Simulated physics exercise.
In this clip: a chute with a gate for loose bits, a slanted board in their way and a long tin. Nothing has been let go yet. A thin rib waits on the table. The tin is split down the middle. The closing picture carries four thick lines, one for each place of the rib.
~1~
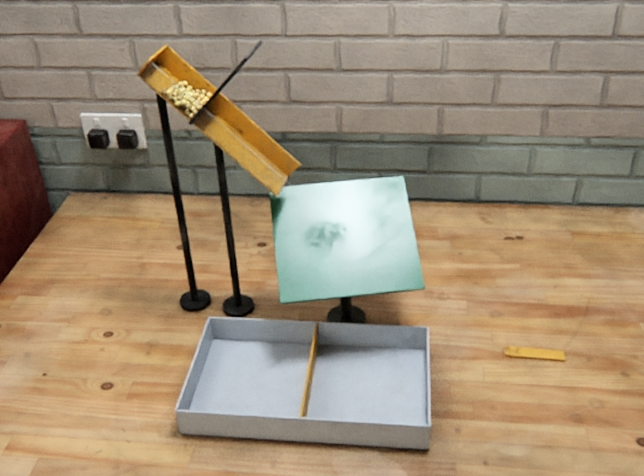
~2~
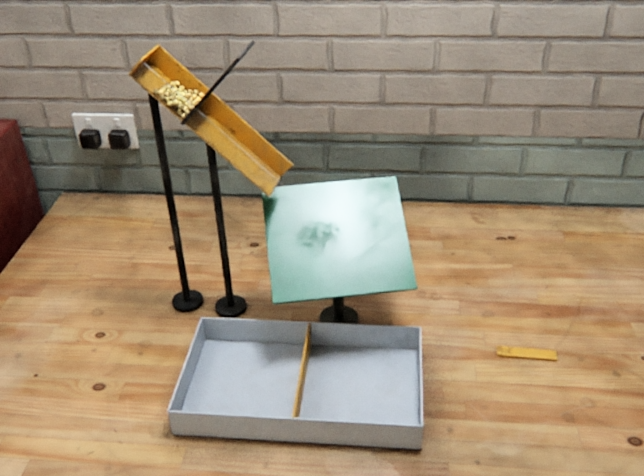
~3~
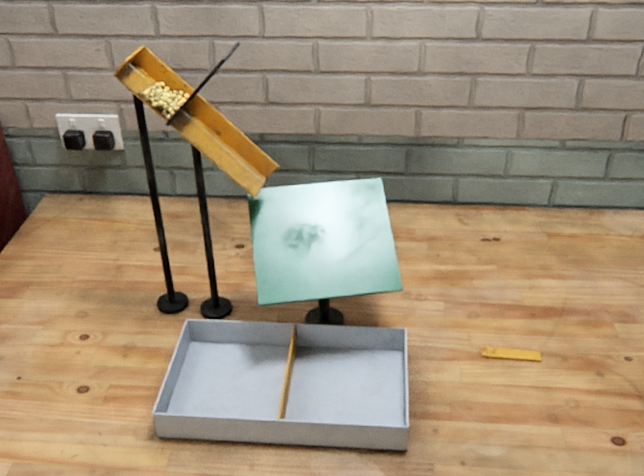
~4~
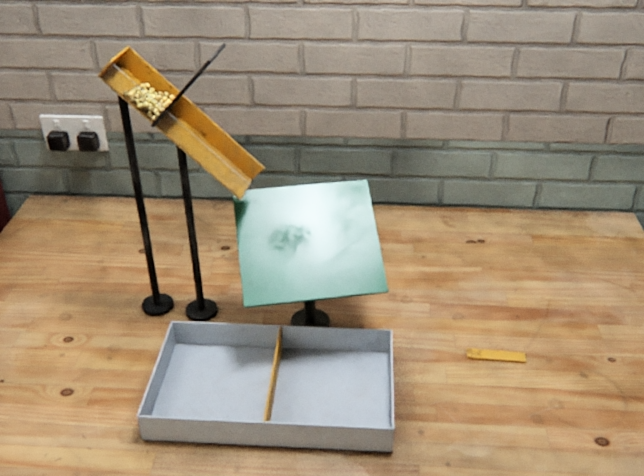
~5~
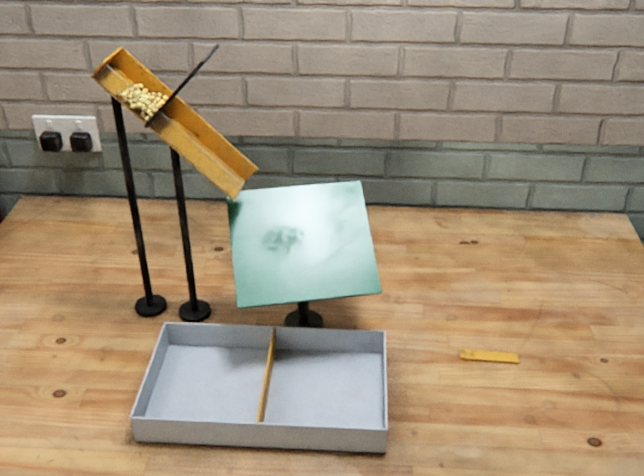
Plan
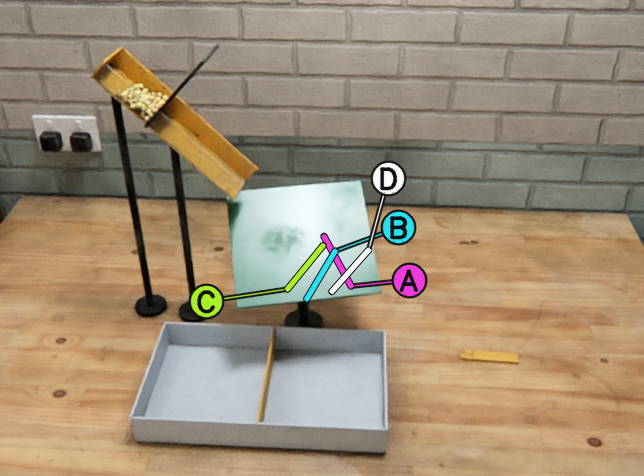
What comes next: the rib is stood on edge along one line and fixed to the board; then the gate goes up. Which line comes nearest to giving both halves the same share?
Line C does it best.
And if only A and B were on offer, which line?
B it is.
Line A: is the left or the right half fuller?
The right half.
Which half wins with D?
Right.
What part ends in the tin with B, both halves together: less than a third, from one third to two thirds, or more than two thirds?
Line B gives more than two thirds.
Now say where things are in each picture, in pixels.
The first frame shows load behind the gate at (192, 100), soya beans; lip of the chute at (283, 186), sloping fairly steeply.
The second frame shows middle of the board at (337, 237), tilted fairly steeply; middle of its low edge at (346, 296); of its high edge at (329, 182).
The third frame shows front corners of the tin at (153, 413) and (408, 427); front end of its middle wall at (279, 420).
The fourth frame shows middle of the load at (154, 102); lip at (246, 190).
The fifth frame shows middle of the load at (148, 103); lip at (240, 191).
On the marked copy, line A from (324, 236) to (351, 286); line B from (335, 251) to (306, 299); line C from (323, 245) to (287, 289); line D from (368, 249) to (331, 291).
Choosing A, of what is caught, none in the left half, all in the right.
Choosing B, of what is caught, a small part in the left half, most in the right.
Choosing C, of what is caught, about two thirds in the left half, about a third in the right.
Choosing D, of what is caught, a small part in the left half, nearly all in the right.
